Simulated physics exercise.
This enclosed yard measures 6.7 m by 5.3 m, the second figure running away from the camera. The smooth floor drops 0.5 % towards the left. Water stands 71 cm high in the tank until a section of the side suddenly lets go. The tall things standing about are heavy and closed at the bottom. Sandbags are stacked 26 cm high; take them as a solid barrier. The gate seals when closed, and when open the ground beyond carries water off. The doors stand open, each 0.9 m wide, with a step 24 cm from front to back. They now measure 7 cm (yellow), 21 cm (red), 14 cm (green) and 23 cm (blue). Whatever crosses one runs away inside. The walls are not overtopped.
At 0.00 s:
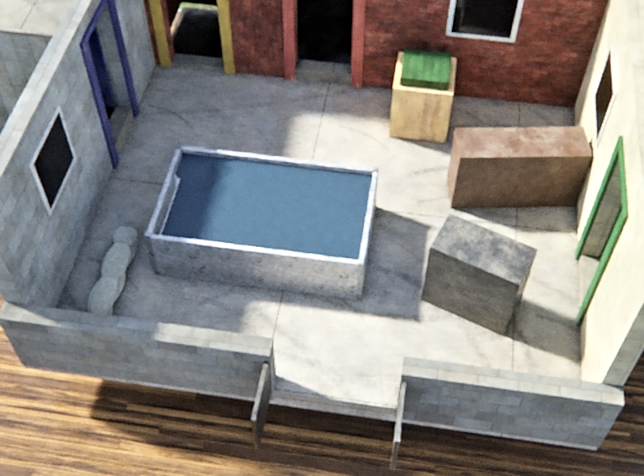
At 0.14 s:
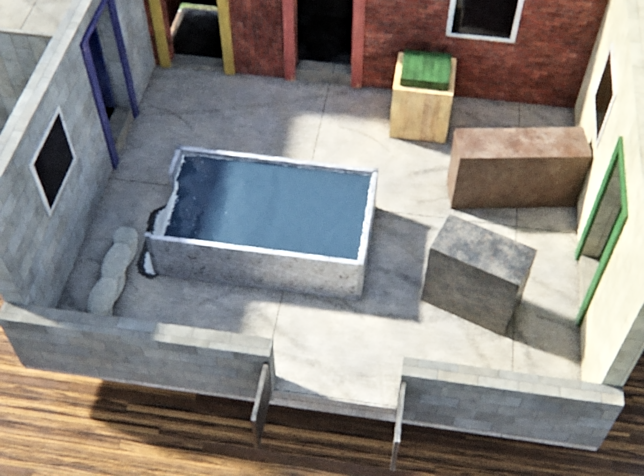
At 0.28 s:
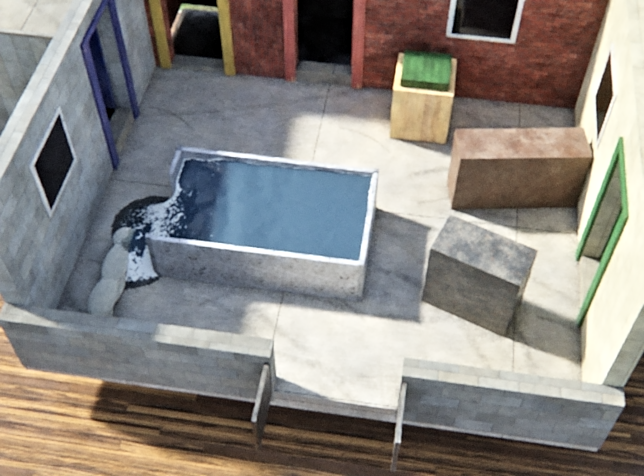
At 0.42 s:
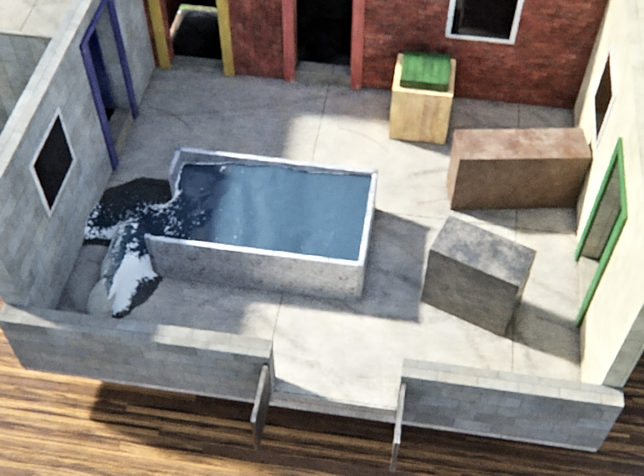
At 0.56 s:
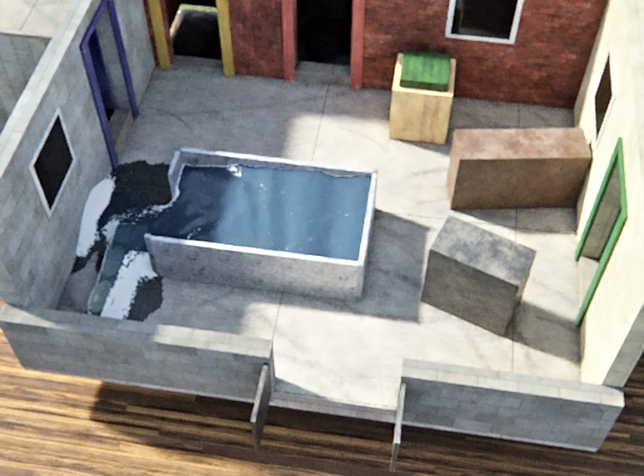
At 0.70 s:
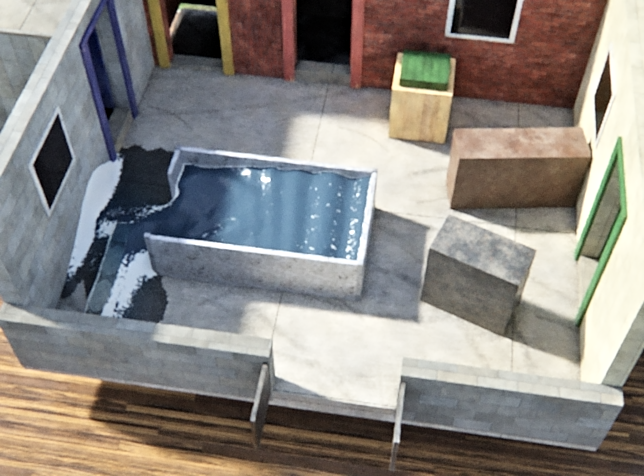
We see a rectangular tank of still water in a walled yard; water then pours from its left end, surges over the pale stacked bags, and spreads foaming across the floor along the left wall toward the blue door.
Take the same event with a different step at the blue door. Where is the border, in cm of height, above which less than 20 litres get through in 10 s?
About 9 cm.
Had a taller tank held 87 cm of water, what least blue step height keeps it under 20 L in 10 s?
Some 10.5 cm.
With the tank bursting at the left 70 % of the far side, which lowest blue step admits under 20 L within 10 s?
Some 14.0 cm.
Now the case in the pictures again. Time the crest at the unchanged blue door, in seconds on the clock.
At about 2.0 s.
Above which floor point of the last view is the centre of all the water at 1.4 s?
Around (223, 239).
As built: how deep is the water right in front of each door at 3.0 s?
In cm: Yellow 23, red 7, green 0, blue 13.
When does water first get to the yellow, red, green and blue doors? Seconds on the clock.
Arrival: Yellow 1.6 s, red 2.6 s, green 5.0 s, blue 0.8 s.
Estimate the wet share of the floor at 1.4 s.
About 20 per cent.
After 1.4 s water covers 20 % of the floor, deepest (50 cm) near (147, 249); 12 cm at the blue door, 0 litres in over its 23 cm step.
After 3.0 s water covers 45 % of the floor, deepest (41 cm) near (43, 342); 13 cm at the blue door, 0 litres in over its 23 cm step.
After 10.0 s water covers 95 % of the floor, deepest (12 cm) near (155, 68); 6 cm at the blue door, 0 litres in over its 23 cm step.
At the blue door as built, the water arrived by 0.9 s and peaked near 14 cm at 2.0 s.
With a step of 7 cm, 39 litres would have come in within the 10 s; with 10 cm, 12 litres. So under 20 litres takes about 9 cm.
